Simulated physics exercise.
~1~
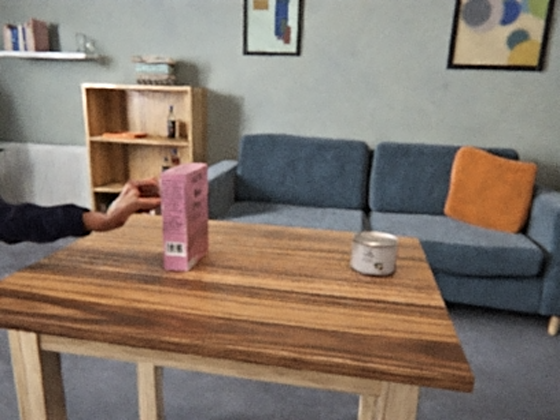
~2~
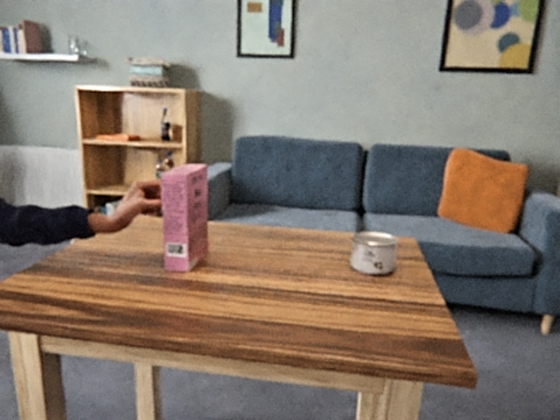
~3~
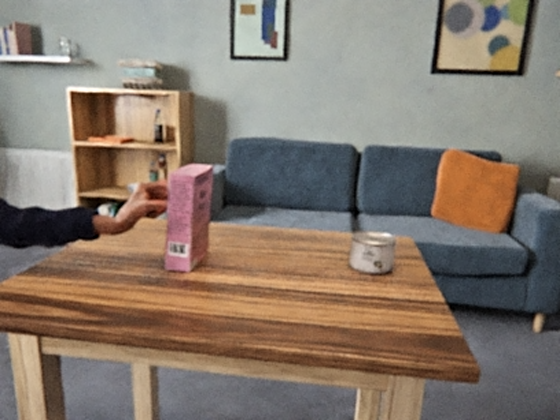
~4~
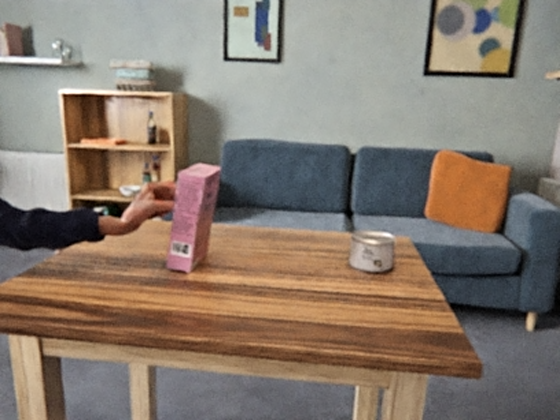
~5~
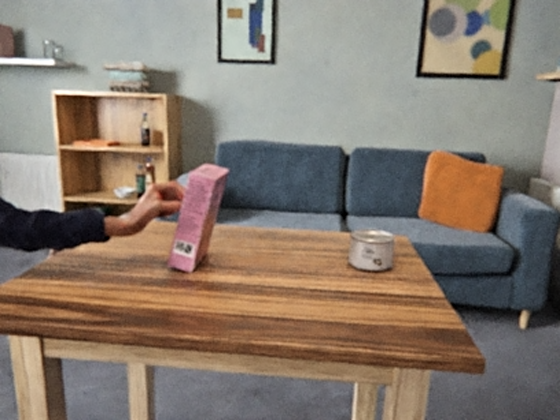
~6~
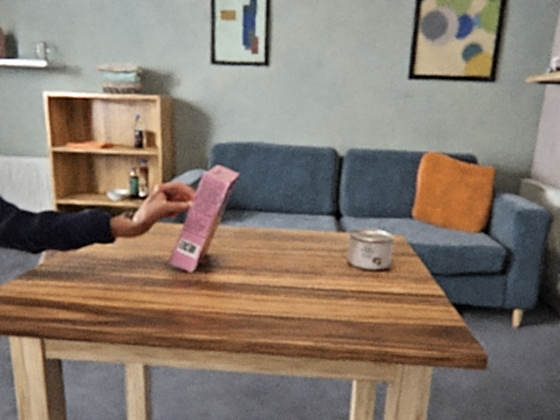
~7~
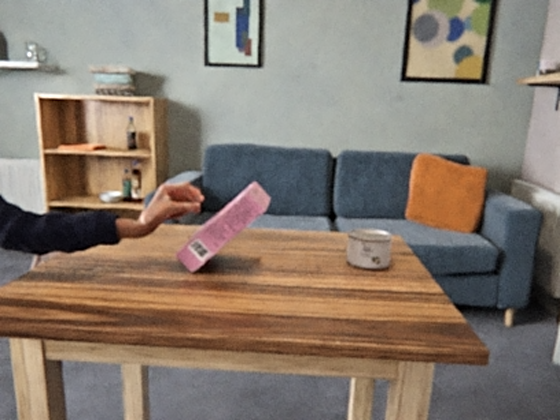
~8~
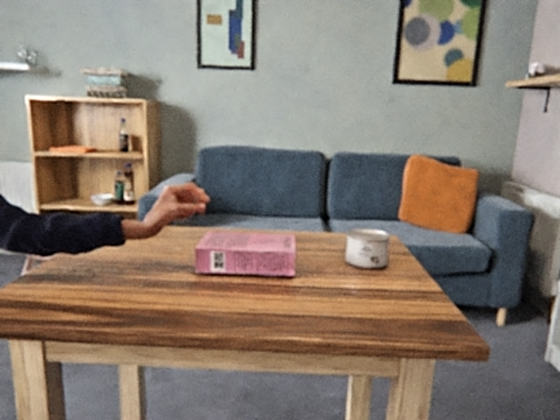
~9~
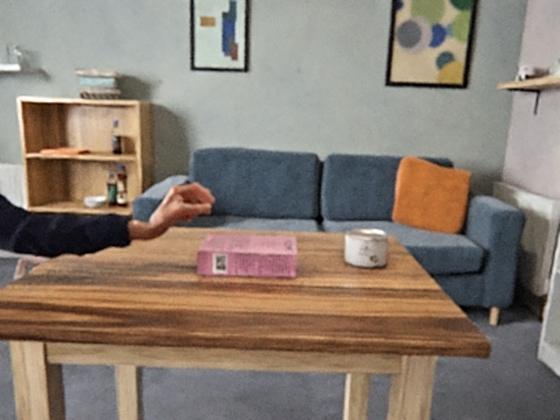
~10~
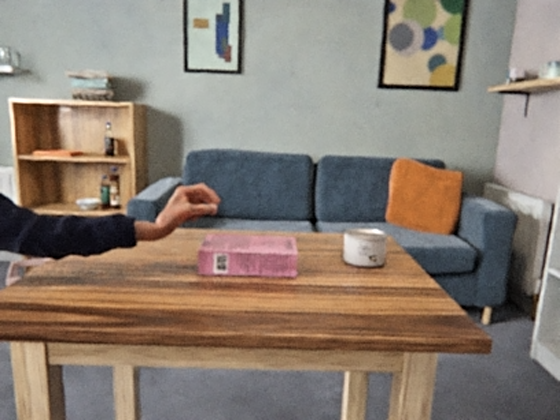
A pink packet tips over to the right as a hand pushes it, ending flat.
